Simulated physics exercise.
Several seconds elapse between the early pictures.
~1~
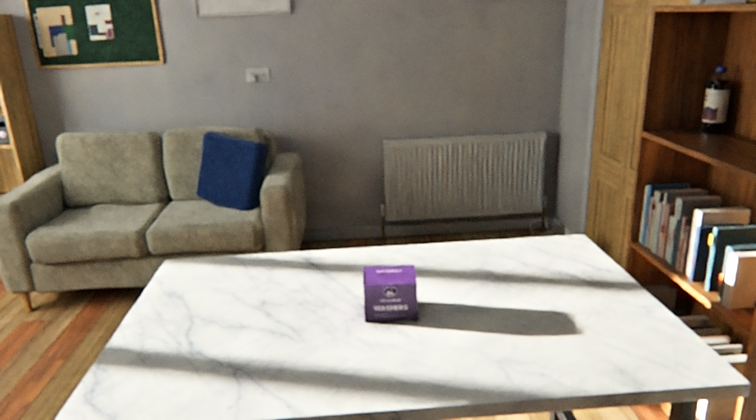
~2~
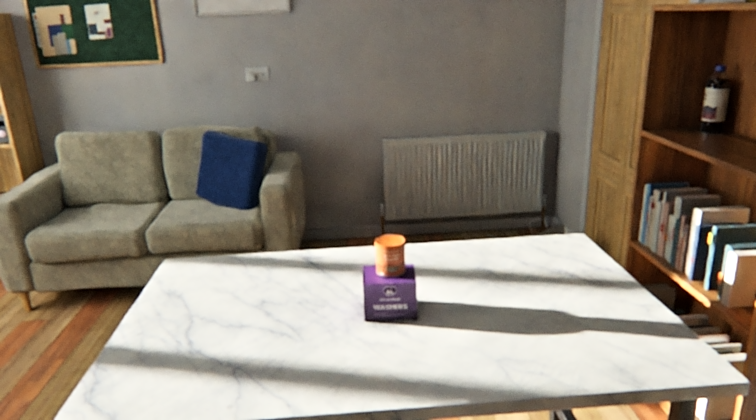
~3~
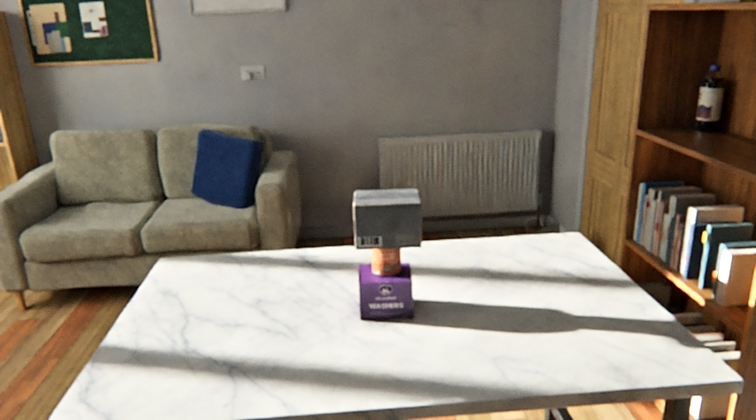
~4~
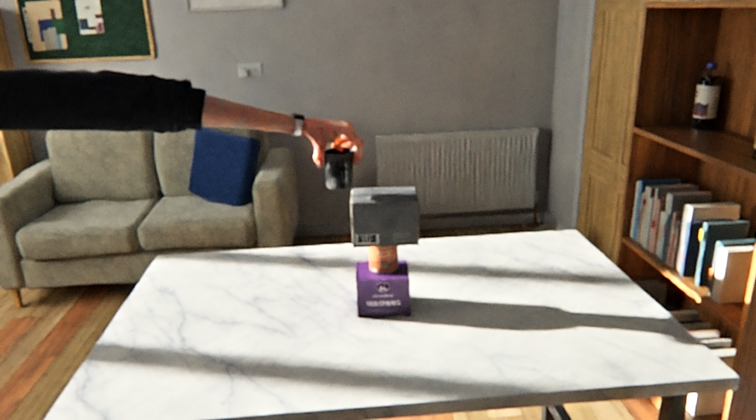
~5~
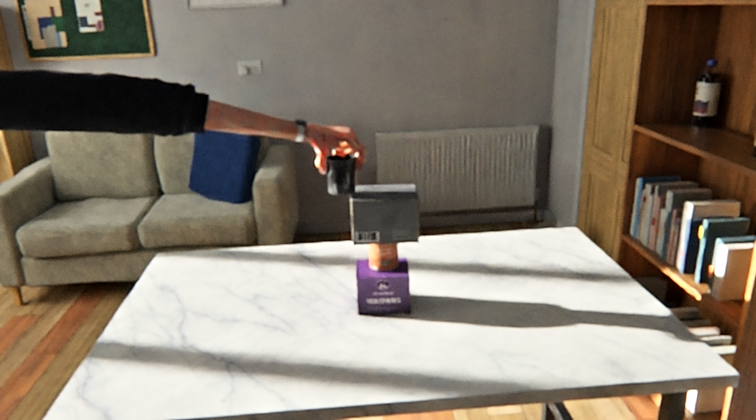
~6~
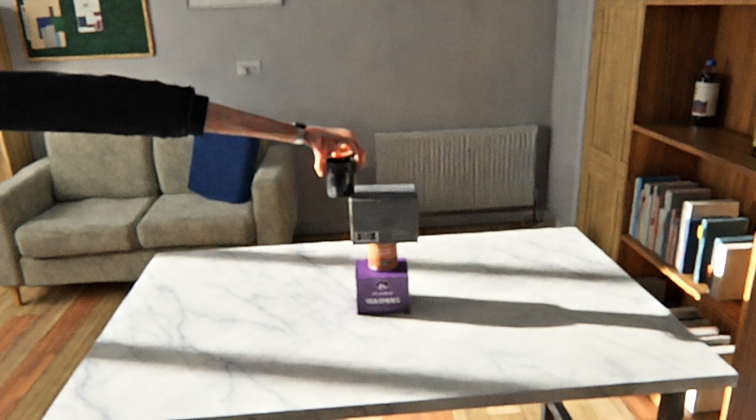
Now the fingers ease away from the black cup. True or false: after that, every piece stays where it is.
False.
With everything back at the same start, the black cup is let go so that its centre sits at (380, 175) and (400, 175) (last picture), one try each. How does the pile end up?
Try one: Stable. Try two: Stable.
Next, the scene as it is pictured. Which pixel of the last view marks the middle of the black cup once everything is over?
Look around (335, 295) in the final frame.
Then, 0.20 s after the last picture, black cup tipped 41° from how it was near (331, 188).
Then, 0.30 s after the last picture, black cup now fallen.
Then, 0.40 s after the last picture, things are still on the move.
Then, 0.50 s after the last picture, as before.
At rest, fallen, black cup; the other 3 in place. Seen from the same camera at the end, black cup near (335, 294). The pile gives way.
